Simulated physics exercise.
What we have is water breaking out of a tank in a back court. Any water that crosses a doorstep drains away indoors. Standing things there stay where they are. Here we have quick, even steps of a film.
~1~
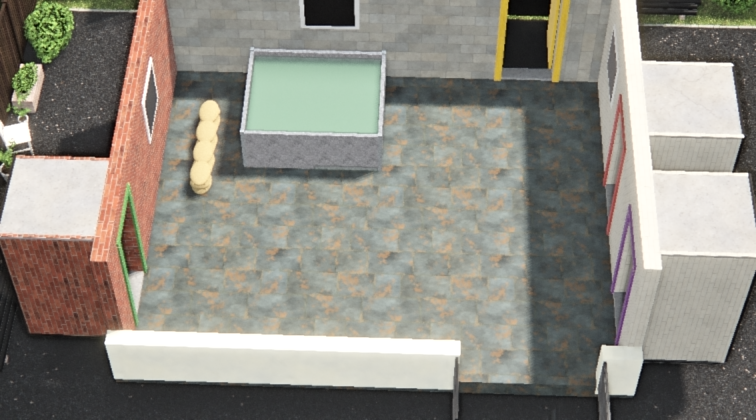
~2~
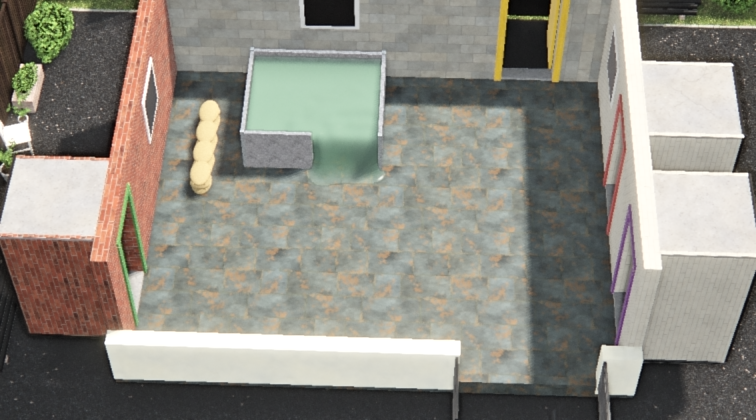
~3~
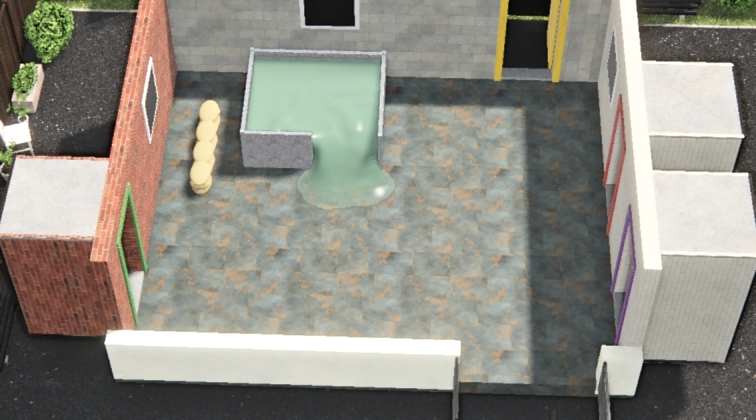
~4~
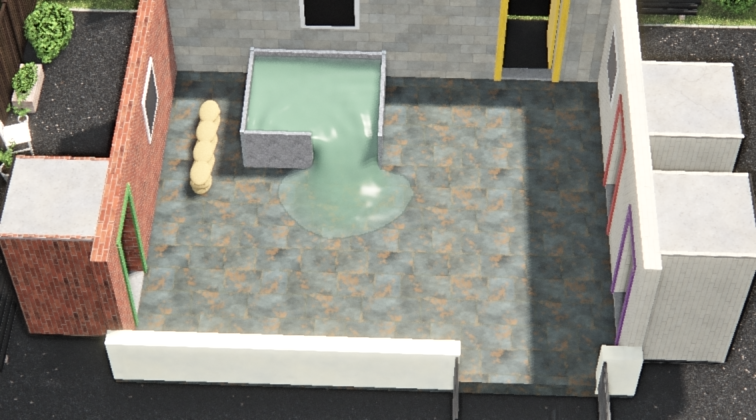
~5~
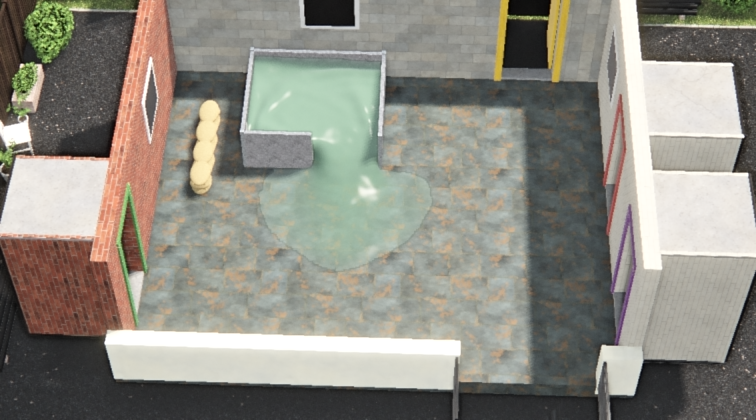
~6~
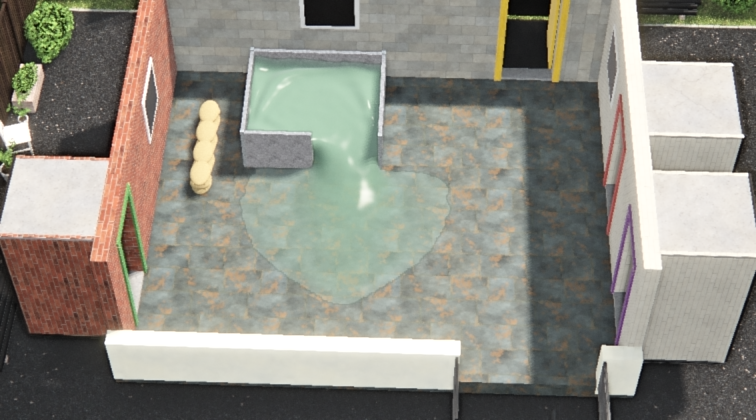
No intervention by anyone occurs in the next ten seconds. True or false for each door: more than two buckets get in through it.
The yellow door: False; the red door: False; the green door: True; the purple door: True.
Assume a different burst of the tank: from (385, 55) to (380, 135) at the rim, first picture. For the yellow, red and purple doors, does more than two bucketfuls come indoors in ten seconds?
In that case the yellow door breaks the limit, the red door breaks the limit and the purple door breaks the limit.
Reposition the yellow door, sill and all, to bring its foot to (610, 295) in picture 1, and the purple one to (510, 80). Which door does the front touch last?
The door marked purple.
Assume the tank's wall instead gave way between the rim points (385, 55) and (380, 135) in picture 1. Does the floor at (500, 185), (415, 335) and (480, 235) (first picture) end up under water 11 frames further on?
Taking the points in order: Swamped, unwetted and swamped.
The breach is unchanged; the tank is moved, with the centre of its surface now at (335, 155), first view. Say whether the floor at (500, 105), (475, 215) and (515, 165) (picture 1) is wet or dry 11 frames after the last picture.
In the order asked: Not reached, not reached, not reached.
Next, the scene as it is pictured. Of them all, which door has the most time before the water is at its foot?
Looks like the yellow one.
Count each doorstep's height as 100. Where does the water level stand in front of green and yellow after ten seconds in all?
Roughly 80 and 80 %.
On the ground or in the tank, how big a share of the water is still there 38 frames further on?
82 %.
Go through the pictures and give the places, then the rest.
The first picture shows still water in the open tank at (315, 95).
In the second picture, the front is at (383, 173), out from the gap at (345, 155).
In the third picture, the front is at (313, 202), out from the gap at (345, 157).
In the fourth picture, the front is at (329, 234), out from the gap at (345, 158).
In the fifth picture, water pours out at (345, 158) and has run to (353, 265).
In the sixth picture, water pours out at (345, 158) and has run to (351, 299).
A moment on, water covers 35 % of the floor; the yellow door not reached, the red door not reached, the green door not reached, the purple door not reached.
Next, water covers 50 % of the floor; the yellow door not reached, the red door not reached, the green door wet at the sill, nothing in, the purple door not reached.
Then, water covers 55 % of the floor; the yellow door not reached, the red door not reached, the green door under two buckets in, the purple door under two buckets in.
Later, water covers 70 % of the floor; the yellow door not reached, the red door wet at the sill, nothing in, the green door over two buckets in, the purple door over two buckets in.
In the end, water covers 95 % of the floor; the yellow door wet at the sill, nothing in, the red door wet at the sill, nothing in, the green door over two buckets in, the purple door far over two buckets in.
